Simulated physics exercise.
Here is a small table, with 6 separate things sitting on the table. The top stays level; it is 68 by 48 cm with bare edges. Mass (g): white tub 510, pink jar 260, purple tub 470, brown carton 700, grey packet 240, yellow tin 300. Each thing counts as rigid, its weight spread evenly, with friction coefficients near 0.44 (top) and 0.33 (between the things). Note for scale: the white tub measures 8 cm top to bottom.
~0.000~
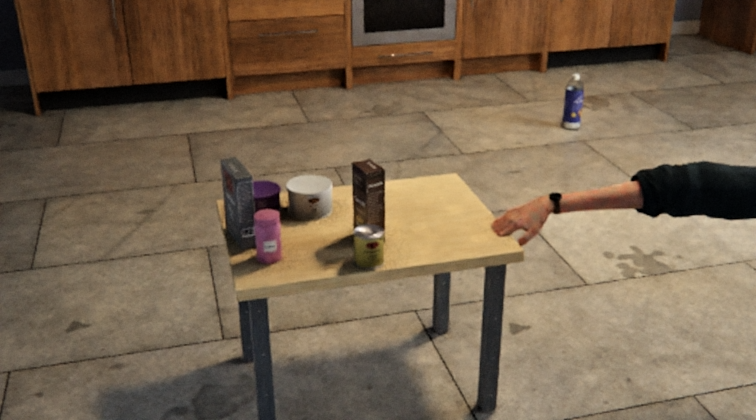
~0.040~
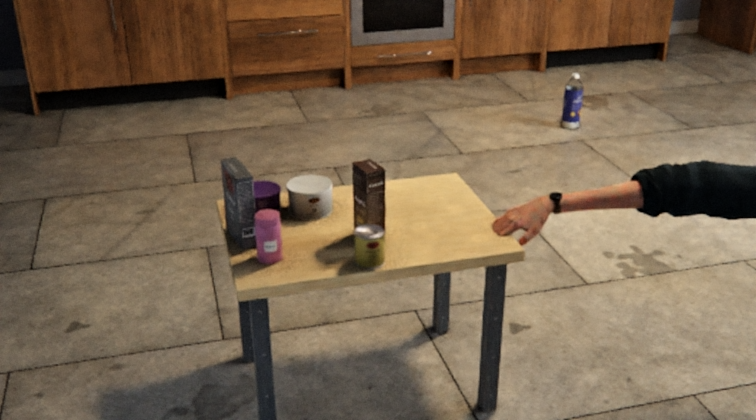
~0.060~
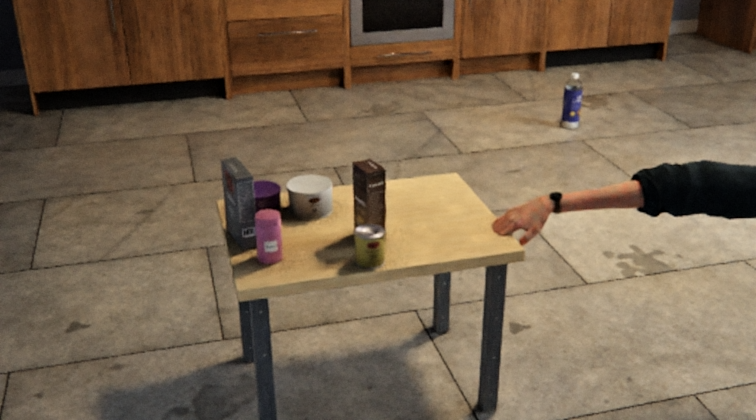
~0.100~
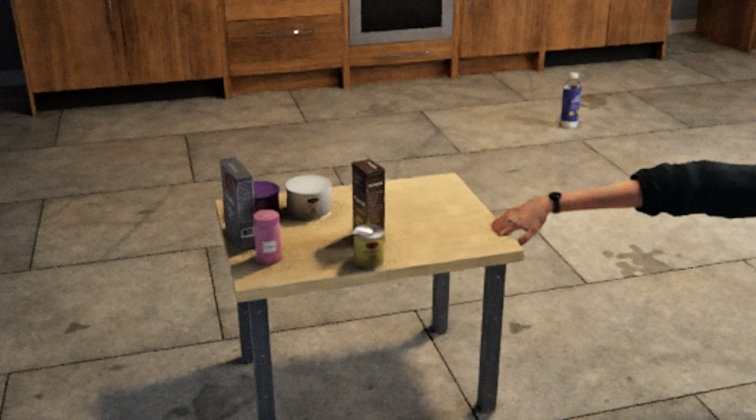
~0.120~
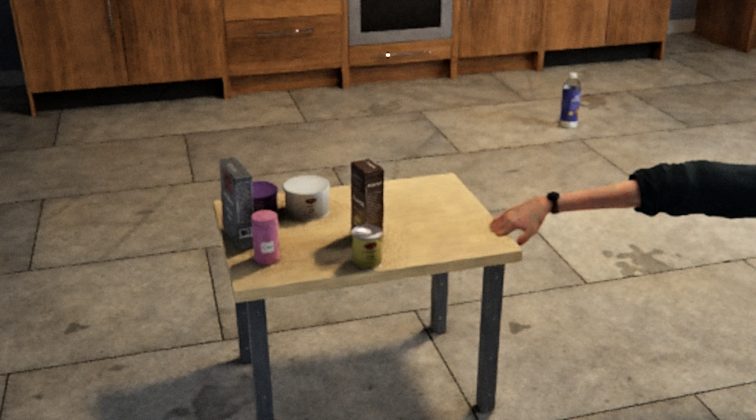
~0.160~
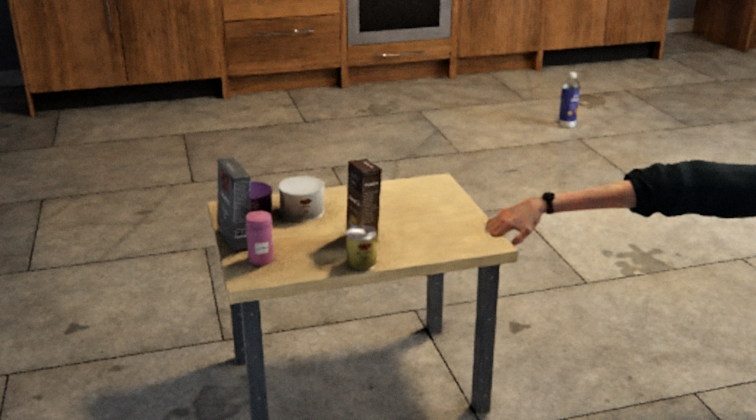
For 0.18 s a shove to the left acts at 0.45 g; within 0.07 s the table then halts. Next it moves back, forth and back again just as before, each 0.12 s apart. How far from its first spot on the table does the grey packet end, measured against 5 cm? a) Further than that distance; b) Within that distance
The answer is a.
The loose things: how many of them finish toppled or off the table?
Count: 3.
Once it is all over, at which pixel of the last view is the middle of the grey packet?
Close to (274, 211).
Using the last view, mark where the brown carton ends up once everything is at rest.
You'll see it about at (326, 236) in the last picture.
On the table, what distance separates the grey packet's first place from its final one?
About 9 cm.
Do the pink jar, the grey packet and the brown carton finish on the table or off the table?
Outcome: The pink jar departs its support; the grey packet remains on its support; the brown carton remains on its support.
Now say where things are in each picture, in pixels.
Grey packet (239, 203); white tub (310, 198), in the first picture.
Purple tub (261, 199); brown carton (369, 202), in the second picture.
Yellow tin (370, 247); white tub (310, 197), in the third picture.
Pink jar (268, 237); purple tub (259, 200), in the fourth picture.
Table along by 1 cm; brown carton (367, 202); yellow tin (367, 247), in the fifth picture.
Table along by 2 cm; grey packet (233, 203) leaning 5°; white tub (302, 199), in the sixth picture.
After 0.56 s, table along by 6 cm; grey packet leaning 66° near (241, 210); brown carton leaning 31°; pink jar slid 4 cm.
After 1.06 s, table along by 10 cm; grey packet on its side near (237, 222); brown carton on its side; pink jar leaning 8°.
After 1.46 s, pink jar now off the table; grey packet on its side near (274, 212); brown carton on its side.
At rest (2.5 s), off the table, pink jar; tipped over on the table, brown carton and grey packet; the other 3 in place, give or take 5 cm. In the last view, grey packet near (274, 211).
